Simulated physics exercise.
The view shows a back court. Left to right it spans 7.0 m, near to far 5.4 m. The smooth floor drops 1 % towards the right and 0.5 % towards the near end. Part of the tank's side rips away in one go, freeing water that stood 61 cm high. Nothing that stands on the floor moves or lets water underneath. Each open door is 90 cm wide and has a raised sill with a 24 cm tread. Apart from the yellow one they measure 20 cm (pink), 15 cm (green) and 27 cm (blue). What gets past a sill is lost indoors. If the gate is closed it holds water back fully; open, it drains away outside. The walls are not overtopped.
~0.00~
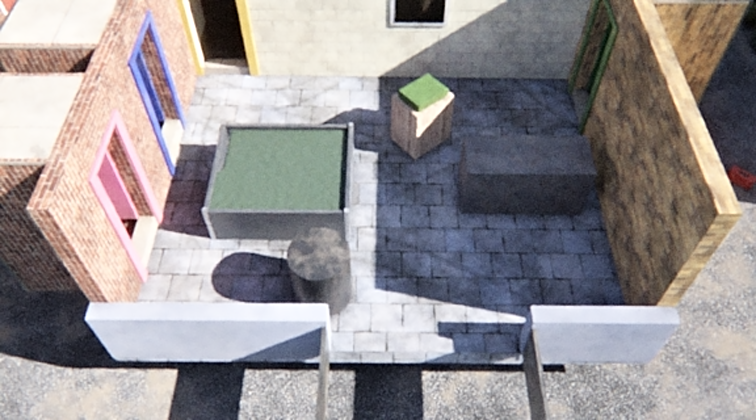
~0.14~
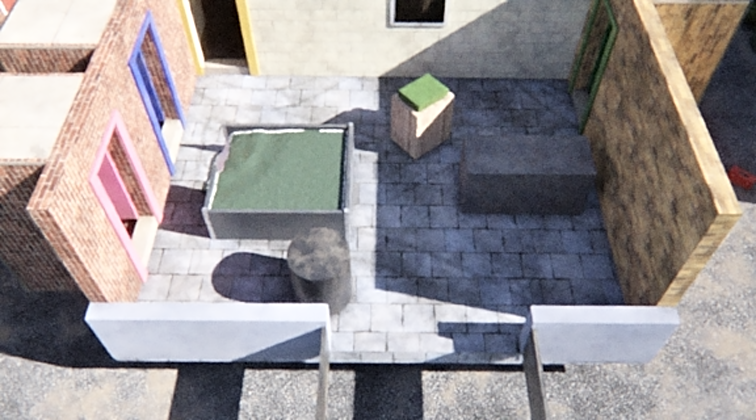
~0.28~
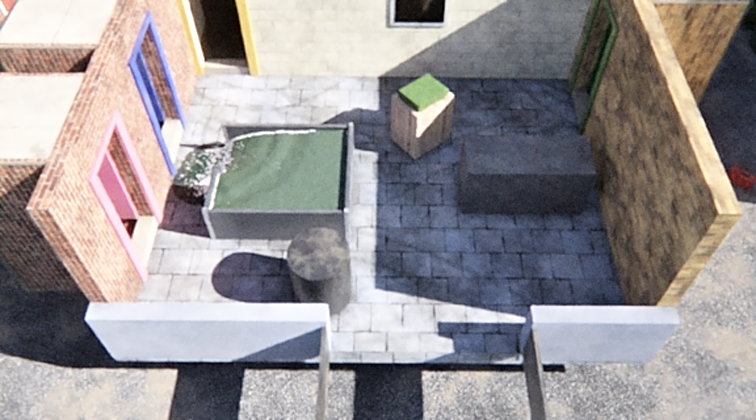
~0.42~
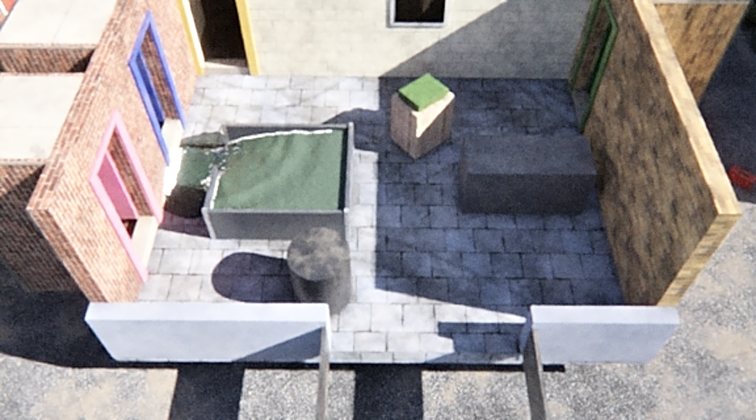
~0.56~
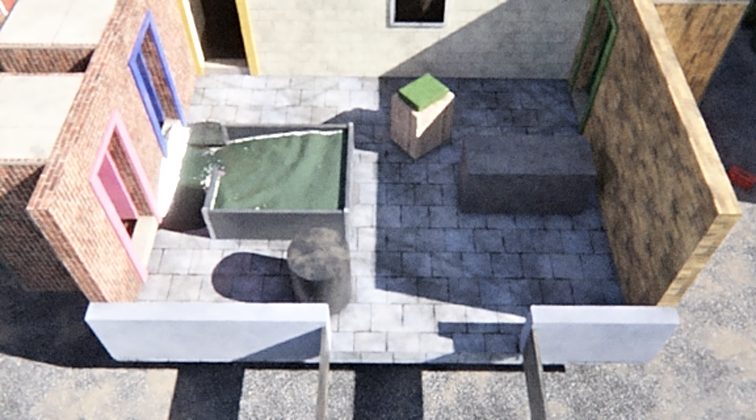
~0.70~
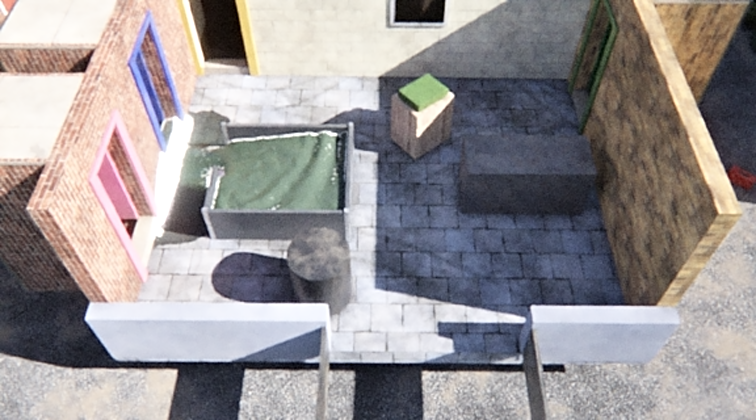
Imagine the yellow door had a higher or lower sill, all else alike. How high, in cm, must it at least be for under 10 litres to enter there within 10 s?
At least 25 cm or so.
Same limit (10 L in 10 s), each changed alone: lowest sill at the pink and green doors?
Roughly 5.5 cm at pink and 8.5 cm at green.
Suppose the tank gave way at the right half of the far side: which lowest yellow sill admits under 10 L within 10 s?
Then roughly 14.5 cm.
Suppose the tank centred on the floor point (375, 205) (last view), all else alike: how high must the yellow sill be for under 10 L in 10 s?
Then roughly 25 cm.
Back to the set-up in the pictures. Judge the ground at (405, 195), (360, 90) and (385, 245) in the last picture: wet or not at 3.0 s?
In turn: Still dry, wet, not reached.
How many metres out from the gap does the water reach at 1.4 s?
Roughly 3.0 m.
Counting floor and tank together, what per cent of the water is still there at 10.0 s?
Roughly 88 in a hundred.
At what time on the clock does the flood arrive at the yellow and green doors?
Yellow 1.3 s, green 5.0 s.
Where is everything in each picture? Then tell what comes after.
The tank at (282, 169) is whole and still, 61 cm deep; the yellow door at (217, 30) is dry, in the first picture.
The front is at a hidden place, 0.3 m from the gap at (226, 164); 0.2 m2 of floor is wet, 61 cm left at the back, in the second picture.
Water pours out at (227, 166) and has run 0.8 m, to (177, 183); about 9 cm deep outside, 61 cm at the back, in the third picture.
The gap is at (227, 167), the front 1.0 m out at (180, 145); the back of the tank holds 61 cm, in the fourth picture.
The front is at (185, 128), 1.1 m from the gap at (227, 167); 1.8 m2 of floor is wet, 61 cm left at the back, in the fifth picture.
Water pours out at (227, 166) and has run 1.4 m, to (188, 113); about 8 cm deep outside, 57 cm at the back; 1.2 m in a straight line remain to the yellow door at (217, 30), in the sixth picture.
After 1.4 s water covers 15 % of the floor, deepest (44 cm) near (174, 166); 14 cm at the yellow door, 0 litres in over its 17 cm sill.
After 3.0 s water covers 35 % of the floor, deepest (28 cm) near (174, 166); 24 cm at the yellow door, 49 litres in over its 17 cm sill.
After 10.0 s water covers 95 % of the floor, deepest (12 cm) near (559, 337); 7 cm at the yellow door, 66 litres in over its 17 cm sill.
At the yellow door as built, the water arrived by 1.3 s and peaked near 27 cm at 1.6 s.
Run again over the same 10 s with other heights there, 25 litres in over 21.5 cm, 2 litres over 29 cm. The limit of 10 litres is kept from about 25 cm up.
